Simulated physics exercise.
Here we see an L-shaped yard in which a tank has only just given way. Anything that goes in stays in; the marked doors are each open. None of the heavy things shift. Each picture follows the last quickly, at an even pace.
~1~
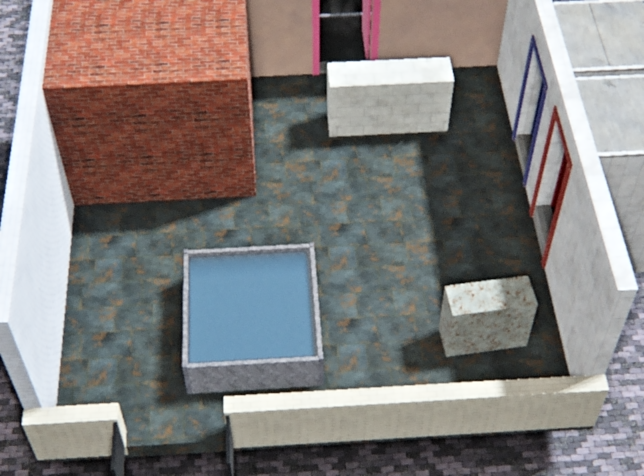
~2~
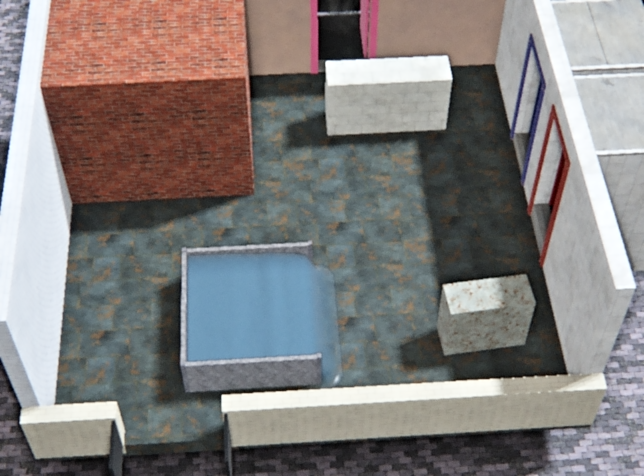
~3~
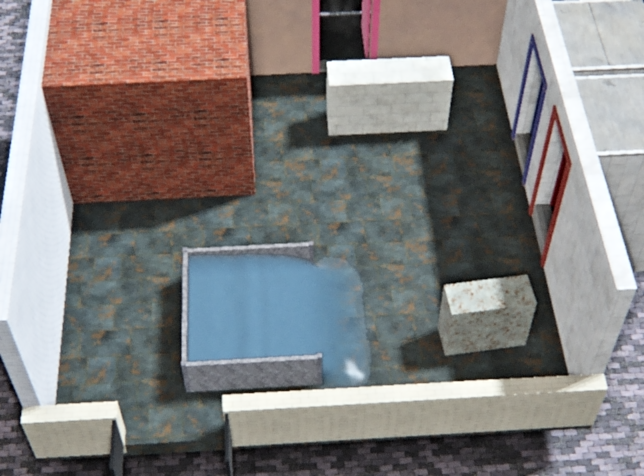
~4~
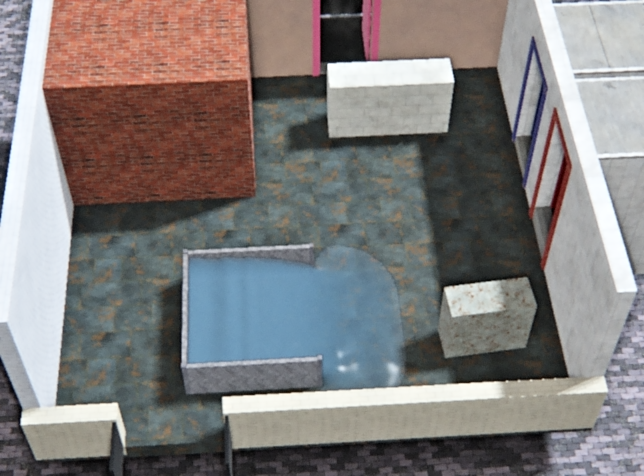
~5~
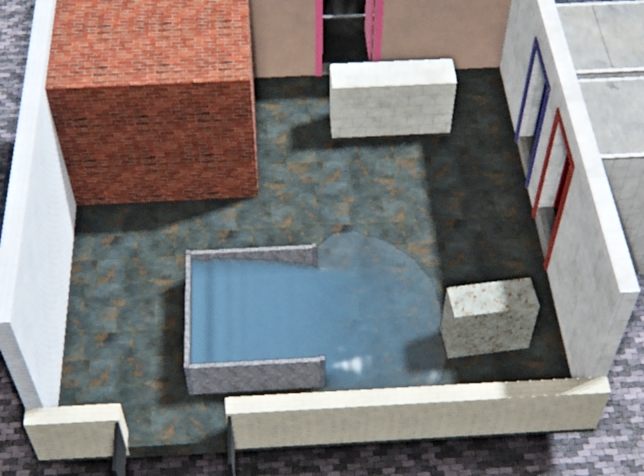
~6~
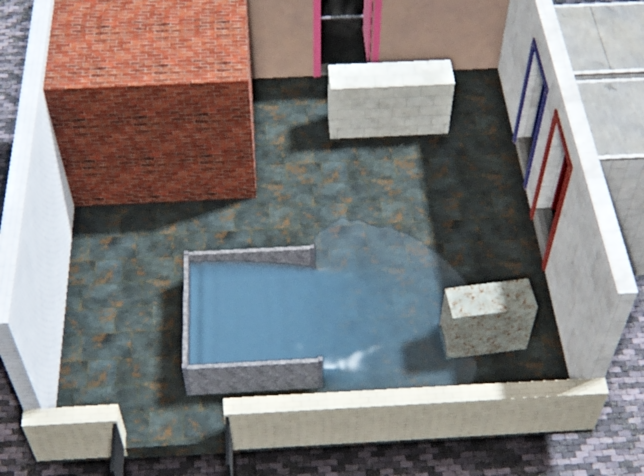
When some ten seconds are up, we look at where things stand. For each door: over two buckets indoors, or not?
My prediction: The blue door will not go over two buckets. The pink door will not go over two buckets. The red door will not go over two buckets.
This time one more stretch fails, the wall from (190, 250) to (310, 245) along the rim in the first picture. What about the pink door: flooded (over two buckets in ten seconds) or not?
Here the pink door overshoots.
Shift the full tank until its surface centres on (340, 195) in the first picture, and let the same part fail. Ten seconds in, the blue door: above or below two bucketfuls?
Result for blue: It crosses the threshold.
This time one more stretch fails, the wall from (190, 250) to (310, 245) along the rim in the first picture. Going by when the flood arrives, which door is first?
It's the pink-painted one.
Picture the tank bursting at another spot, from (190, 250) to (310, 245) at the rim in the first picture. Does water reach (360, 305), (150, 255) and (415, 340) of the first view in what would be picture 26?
The first spot is spared, the second swamped, the third spared.
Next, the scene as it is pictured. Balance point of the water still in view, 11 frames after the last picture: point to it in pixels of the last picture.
My pick is pixel (401, 322).
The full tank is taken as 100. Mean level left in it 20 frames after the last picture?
Near 16 in a hundred.
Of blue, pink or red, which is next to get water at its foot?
Answer: The red one.
A moment on, water covers 30 % of the floor; the blue door not reached, the pink door not reached, the red door wet at the sill, nothing in.
Next, water covers 40 % of the floor; the blue door wet at the sill, nothing in, the pink door not reached, the red door wet at the sill, nothing in.
Then, water covers 45 % of the floor; the blue door wet at the sill, nothing in, the pink door not reached, the red door wet at the sill, nothing in.
Later, water covers 70 % of the floor; the blue door wet at the sill, nothing in, the pink door wet at the sill, nothing in, the red door wet at the sill, nothing in.
In the end, water covers 90 % of the floor; the blue door wet at the sill, nothing in, the pink door under two buckets in, the red door wet at the sill, nothing in.
